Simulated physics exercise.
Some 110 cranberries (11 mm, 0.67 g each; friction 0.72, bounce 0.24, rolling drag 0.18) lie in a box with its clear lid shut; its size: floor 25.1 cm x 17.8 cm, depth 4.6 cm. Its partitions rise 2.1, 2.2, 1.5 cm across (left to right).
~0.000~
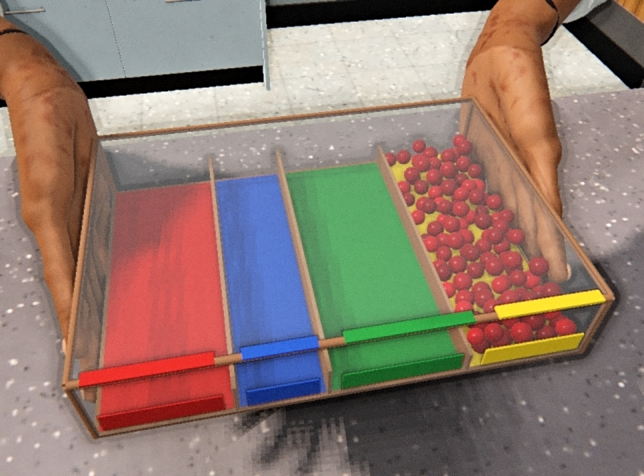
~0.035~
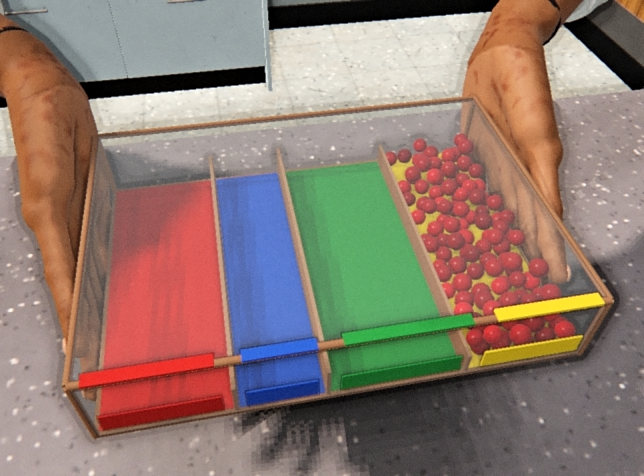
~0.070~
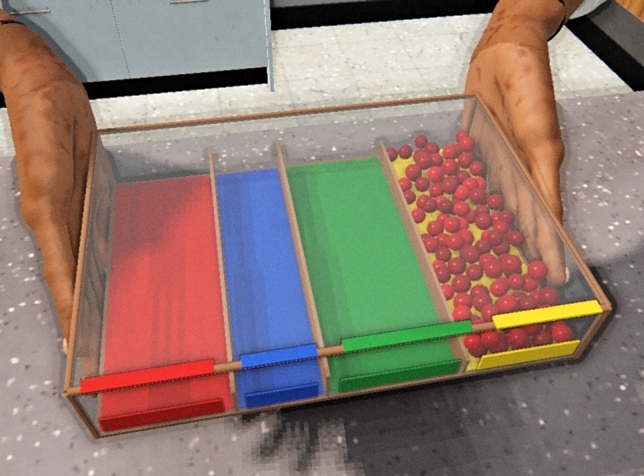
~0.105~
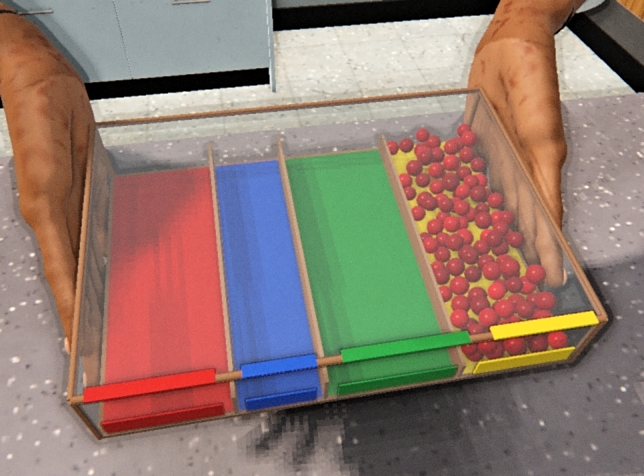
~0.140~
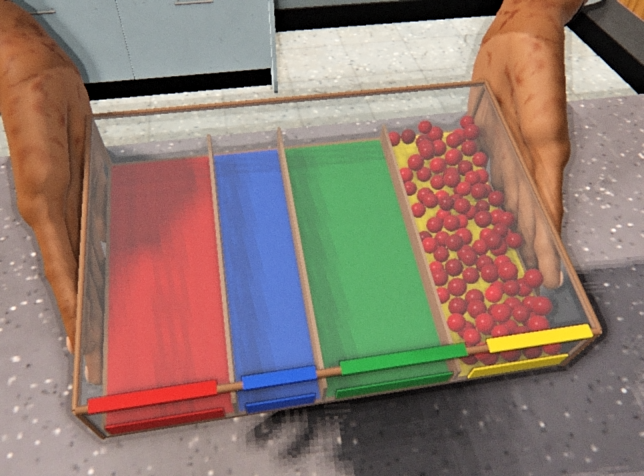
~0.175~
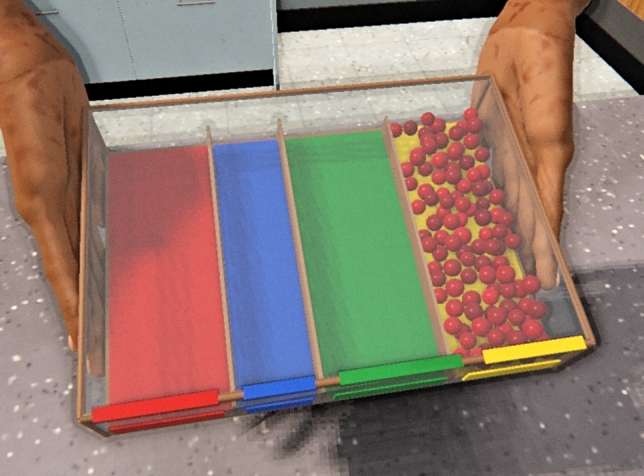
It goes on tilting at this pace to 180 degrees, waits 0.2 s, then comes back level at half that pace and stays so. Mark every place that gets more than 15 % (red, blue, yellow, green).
Red below, blue below, yellow above, green above.
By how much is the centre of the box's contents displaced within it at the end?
Roughly 5.5 cm.
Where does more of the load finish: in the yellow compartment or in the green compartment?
More ends in the yellow compartment.
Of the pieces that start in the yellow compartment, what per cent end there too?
Roughly 80 per cent.
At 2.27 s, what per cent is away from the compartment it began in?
Some 15 per cent.
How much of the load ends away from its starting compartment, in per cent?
Roughly 20 per cent.
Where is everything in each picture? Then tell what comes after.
The first frame shows box at (357, 345); tilt 0 degrees; yellow 100 %.
The second frame shows box at (356, 346); tilt 1 degrees.
The third frame shows box at (355, 352); tilt 3 degrees.
The fourth frame shows box at (354, 361); tilt 7 degrees; low side front.
The fifth frame shows box at (352, 372); tilt 13 degrees; low side front.
The sixth frame shows box at (351, 380); tilt 18 degrees; low side front; yellow 100 %. It turns about 160 degrees a second.
After 1.32 s, tilt 180 degrees; yellow 90 %, green 10 %; middle of all pieces near (428, 166).
After 2.27 s, tilt 119 degrees; yellow 85 %, green 15 %; middle of all pieces near (435, 253).
After 3.14 s, tilt 50 degrees; yellow 80 %, green 20 %; middle of all pieces near (465, 326).
After 3.98 s, tilt 0 degrees; yellow 80 %, green 20 %; middle of all pieces near (493, 306).
By 4.6 s all is still; red 0 %, blue 0 %, yellow 80 %, green 20 %.
